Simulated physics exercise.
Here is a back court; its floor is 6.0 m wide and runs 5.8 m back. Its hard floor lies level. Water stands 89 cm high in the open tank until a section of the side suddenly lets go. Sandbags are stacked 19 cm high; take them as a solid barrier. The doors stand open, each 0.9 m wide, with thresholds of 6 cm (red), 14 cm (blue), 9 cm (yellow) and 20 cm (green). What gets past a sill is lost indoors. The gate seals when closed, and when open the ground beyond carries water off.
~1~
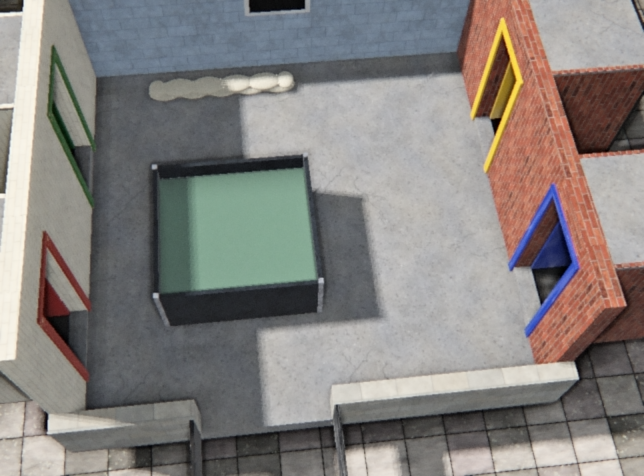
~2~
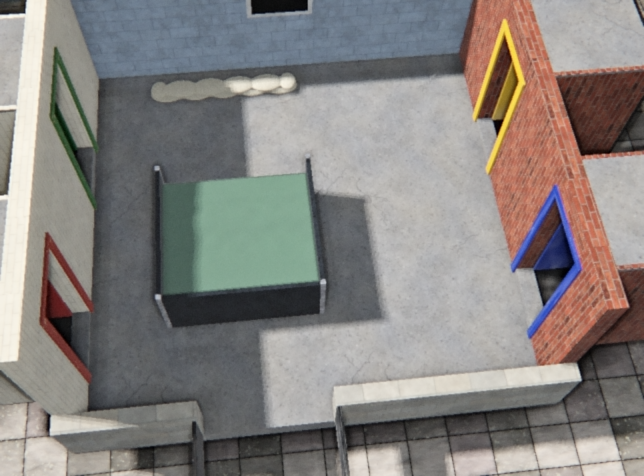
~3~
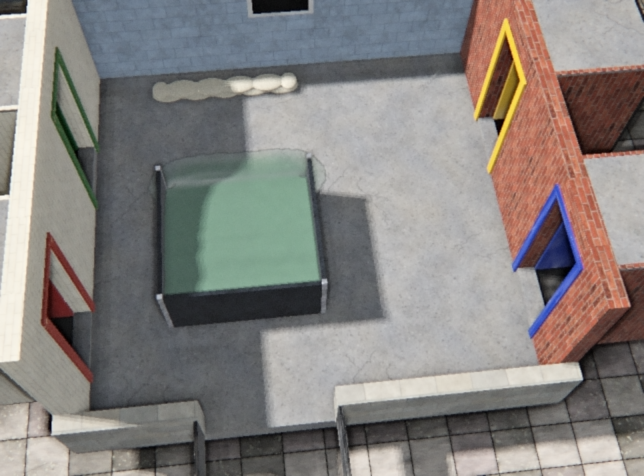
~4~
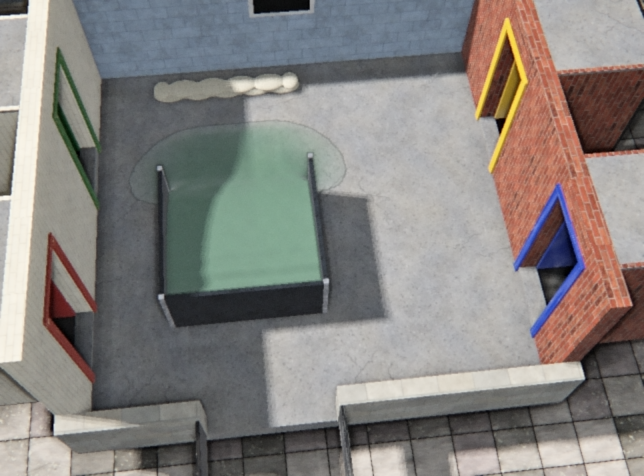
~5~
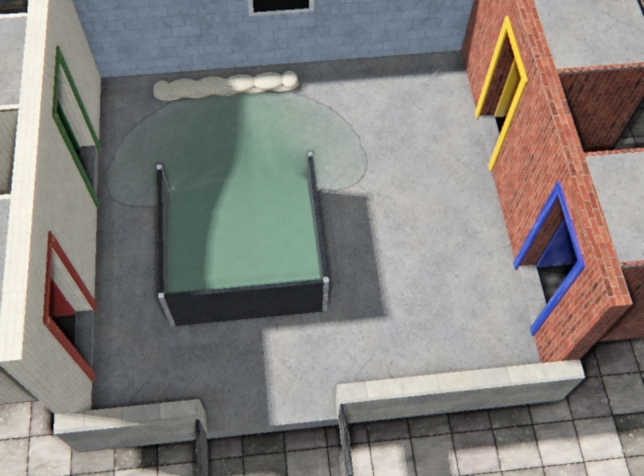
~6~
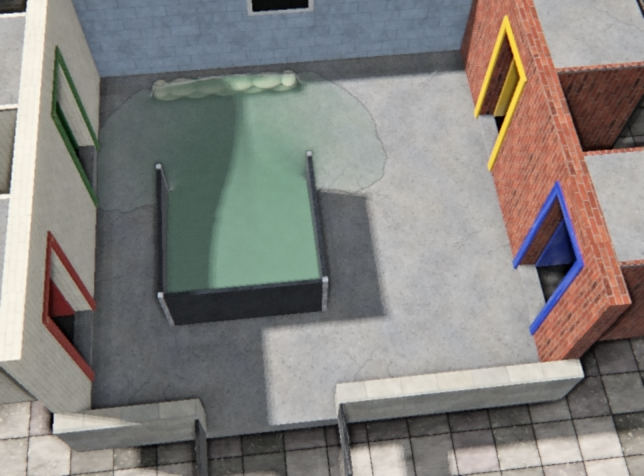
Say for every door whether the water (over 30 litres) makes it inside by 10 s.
Door by door: At the red door it exceeds the limit; at the blue door it keeps below the limit; at the yellow door it exceeds the limit; at the green door it does not reach the limit.
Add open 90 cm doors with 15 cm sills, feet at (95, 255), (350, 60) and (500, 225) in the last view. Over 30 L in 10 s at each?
In turn: Not over, past it, under.
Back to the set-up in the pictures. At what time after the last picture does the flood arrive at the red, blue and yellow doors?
Red 2.4 s, blue 2.6 s, yellow 1.6 s.
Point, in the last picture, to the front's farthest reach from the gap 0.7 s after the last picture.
At about (424, 54).
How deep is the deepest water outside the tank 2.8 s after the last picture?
About 31 cm.
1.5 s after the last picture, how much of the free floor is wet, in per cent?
Some 40 per cent of it.
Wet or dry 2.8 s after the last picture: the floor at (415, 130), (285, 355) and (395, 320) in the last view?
In that order: Wet, not reached, not reached.
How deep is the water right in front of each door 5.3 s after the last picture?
Depths in cm: Red 13, blue 8, yellow 15, green 10.
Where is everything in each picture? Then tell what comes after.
The first frame shows the open tank at (235, 225) is whole and still, 89 cm deep.
In the second frame, the front is at a hidden place, 1.1 m from the gap on the open tank's far side; 0.4 m2 of floor is under water; 89 cm left at the back of the open tank.
In the third frame, the front is at a hidden place, 1.3 m from the gap on the open tank's far side; 1.7 m2 of floor is under water; 87 cm left at the back of the open tank.
In the fourth frame, the front is at (139, 172), 1.7 m from the gap on the open tank's far side; 3.5 m2 of floor is under water; 78 cm left at the back of the open tank.
In the fifth frame, water pours out on the open tank's far side and has run 2.1 m, to (180, 102); typically 10 cm deep outside, 76 cm at the open tank's back.
In the sixth frame, water pours out on the open tank's far side and has run 2.6 m, to (313, 76); typically 9 cm deep outside, 73 cm at the open tank's back.
Then, 0.7 s after the last picture water covers 35 % of the floor and is deepest (48 cm) near (123, 85); red door not reached, blue door not reached, yellow door not reached, green door 9 cm at the sill, 0 L in.
Then, 1.5 s after the last picture water covers 40 % of the floor and is deepest (50 cm) near (457, 59); red door not reached, blue door not reached, yellow door not reached, green door 12 cm at the sill, 0 L in.
Then, 2.8 s after the last picture water covers 65 % of the floor and is deepest (31 cm) near (444, 52); red door 6 cm at the sill, 0 L in, blue door 4 cm at the sill, 0 L in, yellow door 19 cm at the sill, 16 L in, green door 20 cm at the sill, 4 L in.
Then, 5.3 s after the last picture water covers 90 % of the floor and is deepest (21 cm) near (505, 355); red door 13 cm at the sill, 22 L in, blue door 8 cm at the sill, 0 L in, yellow door 15 cm at the sill, 76 L in, green door 10 cm at the sill, 5 L in.
Then, 9.3 s after the last picture water covers 95 % of the floor and is deepest (14 cm) near (92, 399); red door 11 cm at the sill, 75 L in, blue door 11 cm at the sill, 7 L in, yellow door 8 cm at the sill, 92 L in, green door 6 cm at the sill, 5 L in.
